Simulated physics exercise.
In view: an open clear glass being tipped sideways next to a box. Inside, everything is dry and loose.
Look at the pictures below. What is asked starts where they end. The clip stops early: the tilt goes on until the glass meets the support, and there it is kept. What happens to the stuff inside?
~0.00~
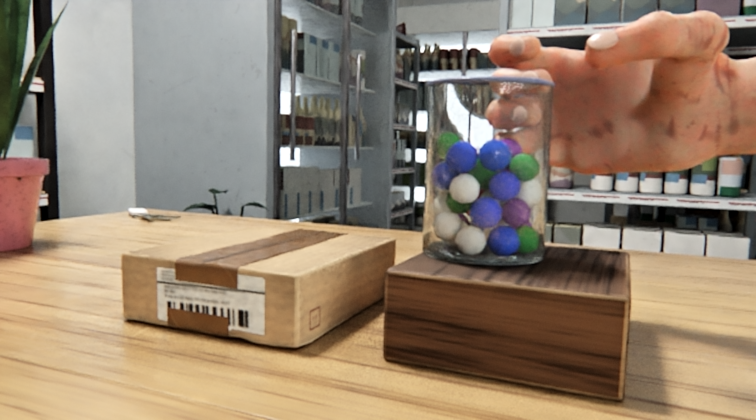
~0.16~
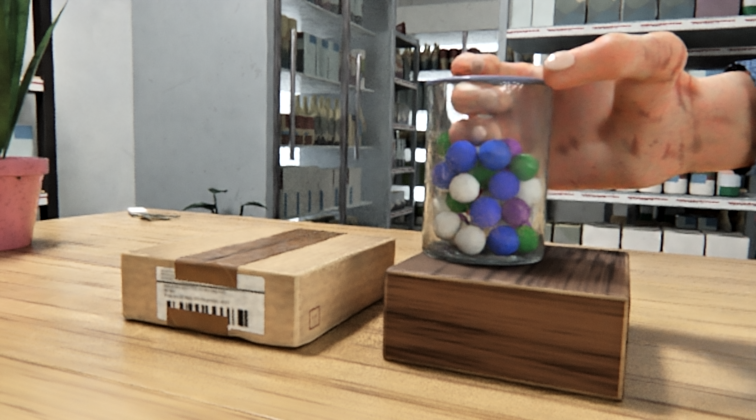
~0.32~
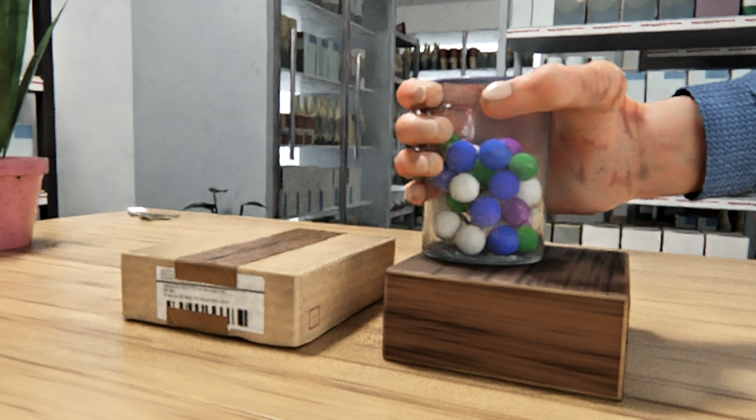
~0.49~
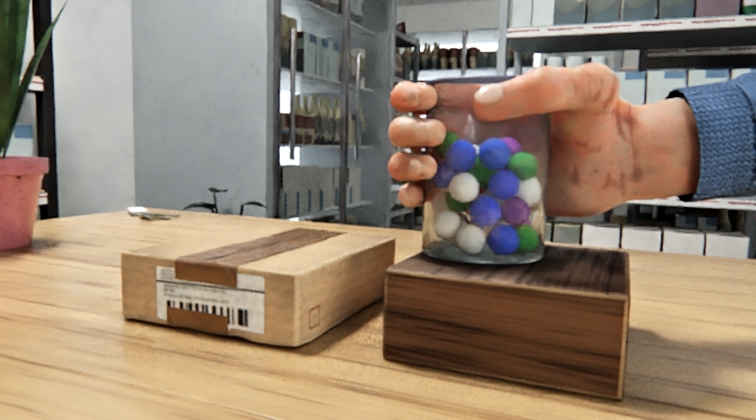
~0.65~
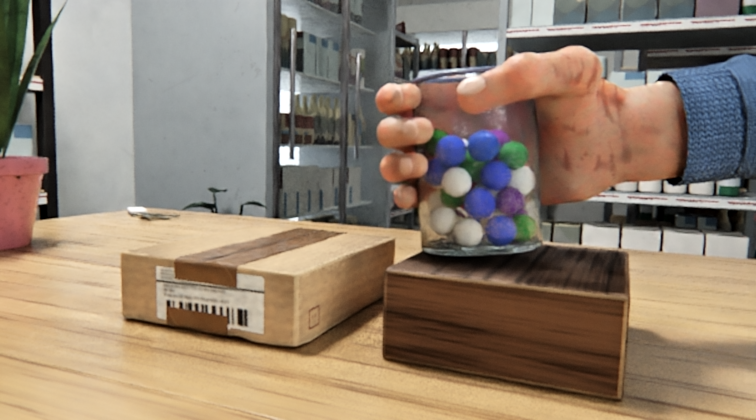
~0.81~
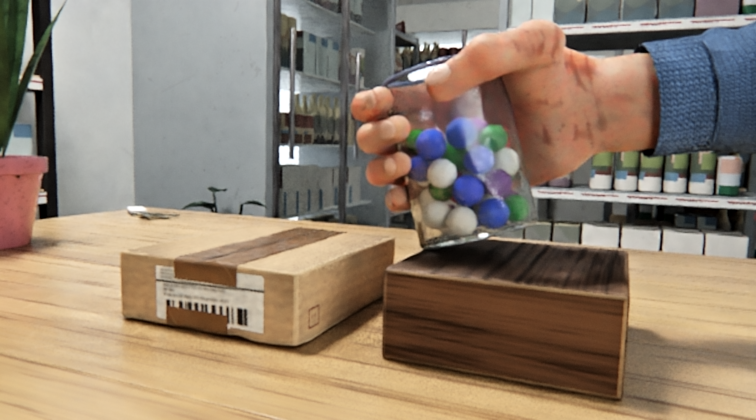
Chances are the angle is too steep to hold it in.
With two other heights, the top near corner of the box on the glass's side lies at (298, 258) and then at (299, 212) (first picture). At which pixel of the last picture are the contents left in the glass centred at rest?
Centre at rest, last picture: Try 1 about (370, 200); try 2 about (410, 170).
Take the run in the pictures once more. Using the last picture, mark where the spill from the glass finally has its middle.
I'd point to around (204, 224) for that.
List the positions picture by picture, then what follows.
Glass at (486, 170), two thirds full of glass marbles; box at (273, 275), its top below the glass's foot, in the first frame.
Glass at (485, 169), upright; rim at (432, 87); top of the contents at (507, 156), in the second frame.
Glass at (485, 169), upright; rim at (432, 87); box at (272, 274), in the third frame.
Glass at (485, 169), upright; rim at (432, 86); top of the contents at (507, 156), in the fourth frame.
Glass at (476, 163), leaning 6°; rim at (416, 87); box at (272, 274), in the fifth frame.
Glass at (459, 153), leaning 16°; rim at (388, 92); box at (272, 273), its top below the glass's foot, in the sixth frame.
Around 1.28 s, the glass leans 47°; everything is still inside.
Around 1.77 s, the glass leans 79°; everything is still inside.
Around 2.36 s, the glass rests on the box at 97°; about a third of the glass marbles out of it.
Finally (3.6 s), the glass rests on the box at 97°; most of the glass marbles out of it.
